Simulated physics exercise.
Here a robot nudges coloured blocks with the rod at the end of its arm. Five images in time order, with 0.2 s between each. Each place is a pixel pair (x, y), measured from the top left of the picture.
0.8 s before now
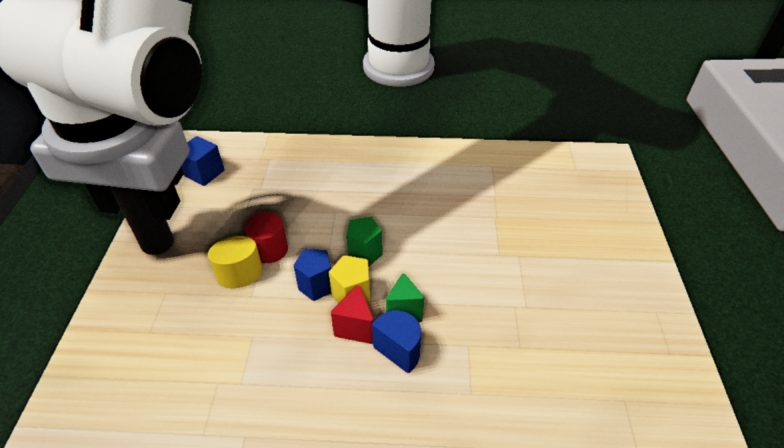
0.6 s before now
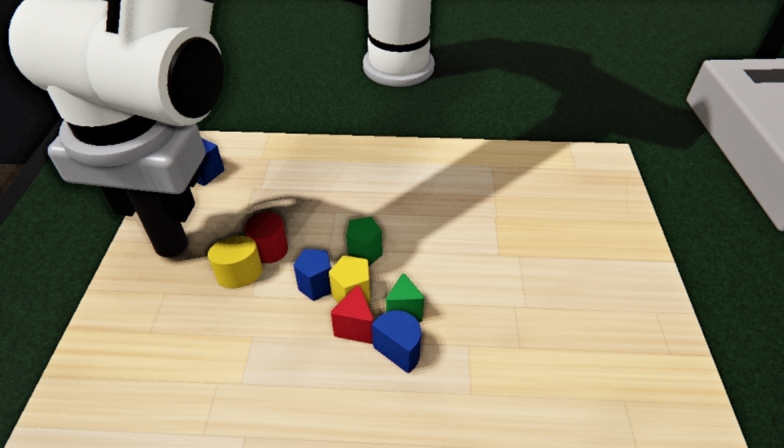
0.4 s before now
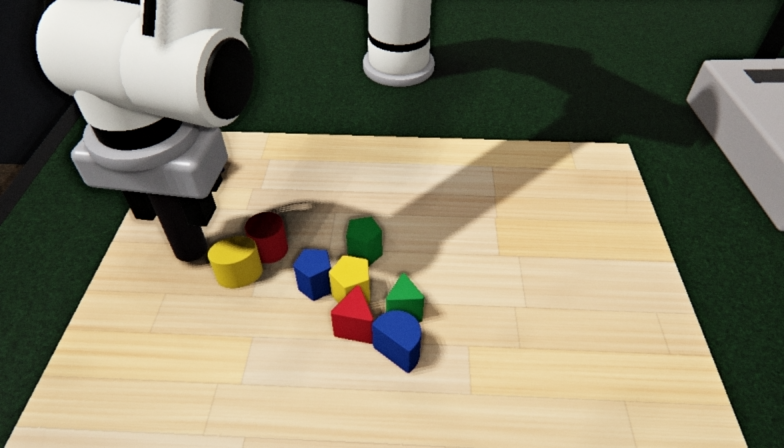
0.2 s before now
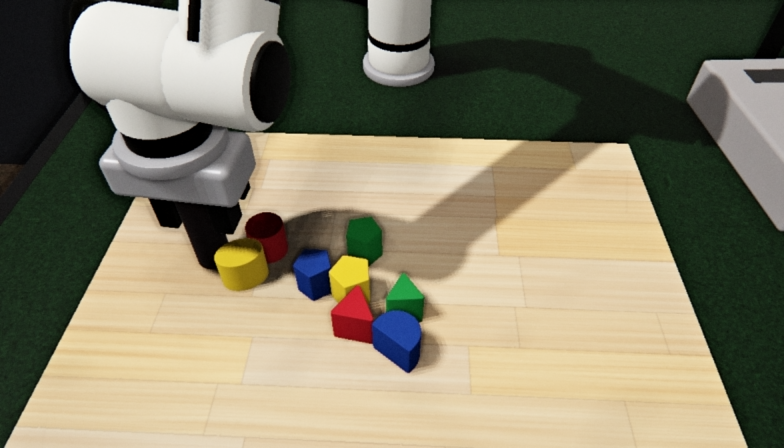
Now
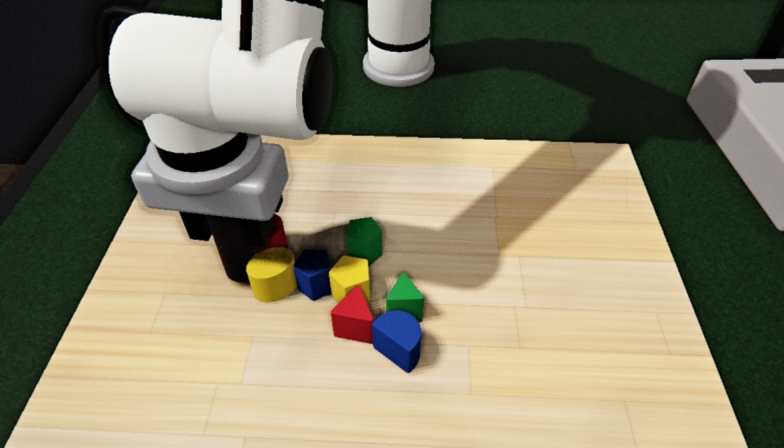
On a wooden table, a robot arm's rod nudges the yellow block slightly right.
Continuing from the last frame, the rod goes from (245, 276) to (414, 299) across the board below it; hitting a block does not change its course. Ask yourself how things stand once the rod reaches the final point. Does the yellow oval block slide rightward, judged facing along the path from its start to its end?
That would be a yes.
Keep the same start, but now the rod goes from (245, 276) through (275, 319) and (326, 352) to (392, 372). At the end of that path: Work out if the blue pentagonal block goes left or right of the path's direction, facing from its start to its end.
The answer is left: Facing from the path's start to its end, that's where the blue pentagonal block shifts.
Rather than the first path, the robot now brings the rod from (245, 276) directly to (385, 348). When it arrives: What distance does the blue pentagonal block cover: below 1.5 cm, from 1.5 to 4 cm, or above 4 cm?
It goes 1.5 to 4 cm.
The first path, step by step. One third of the way, rod at (301, 275); yellow oval block at (307, 285); blue pentagonal block at (341, 262), turned 60° anticlockwise; yellow pentagonal block at (375, 270), turned 40° clockwise.
Two thirds of the way, rod at (357, 283); yellow oval block at (313, 290), turned 25° clockwise; blue pentagonal block at (390, 260), turned 95° anticlockwise; yellow pentagonal block at (425, 269), turned 85° clockwise; green triangular piece at (425, 296), turned 45° clockwise.
At the end, rod at (415, 292); yellow oval block at (313, 290), turned 25° clockwise; blue pentagonal block at (426, 249), turned 160° anticlockwise; yellow pentagonal block at (452, 267), turned 150° clockwise; green triangular piece at (427, 298), turned 45° clockwise.
